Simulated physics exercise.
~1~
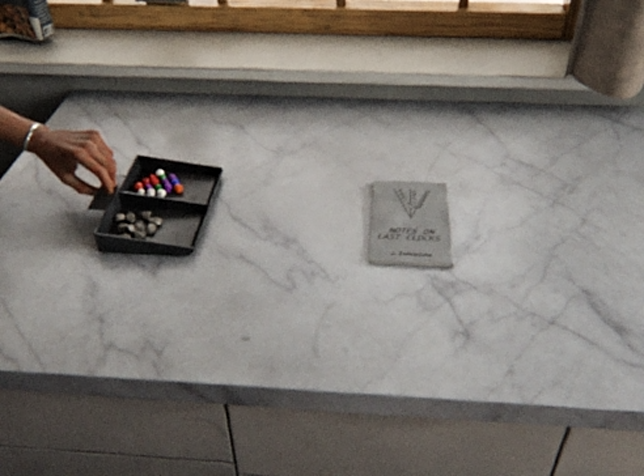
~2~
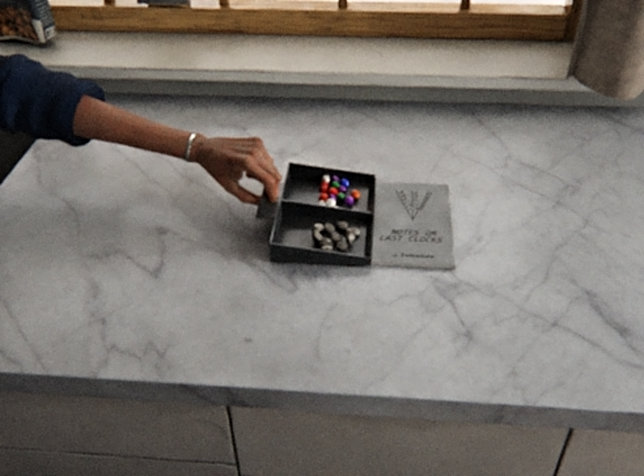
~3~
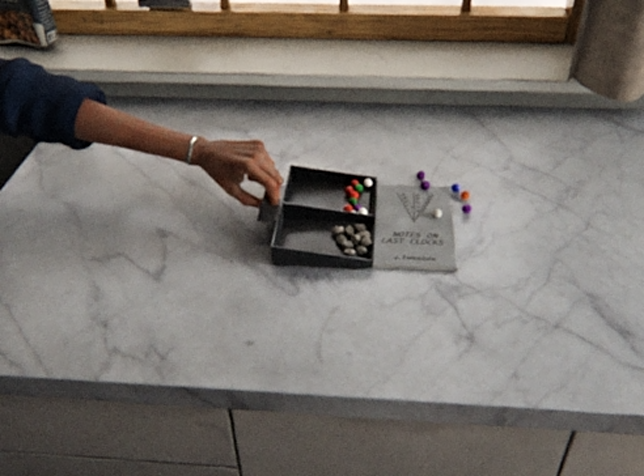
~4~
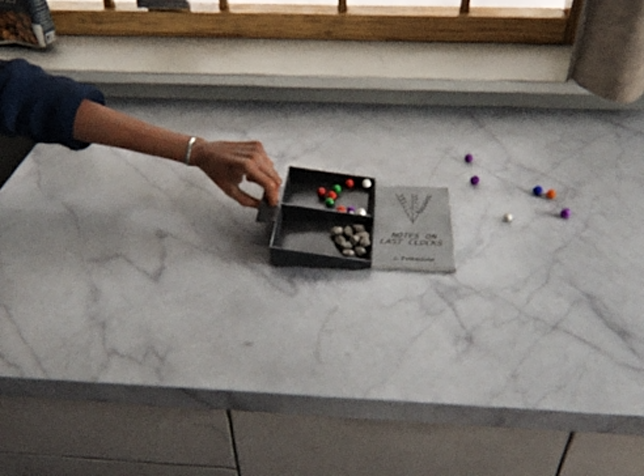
At the start, a hand with a bracelet holds a black two-part tray on the left of a marble counter, with small grey stones in the near section and colourful beads in the far one. The hand slides the tray right towards a thin grey book lying flat. The tray stops against the book, and the stones shift towards its front side but stay inside. Several beads leave the far section and pass over the book. They end up scattered on the counter to the right, while the other beads remain in the tray, still held by the hand.
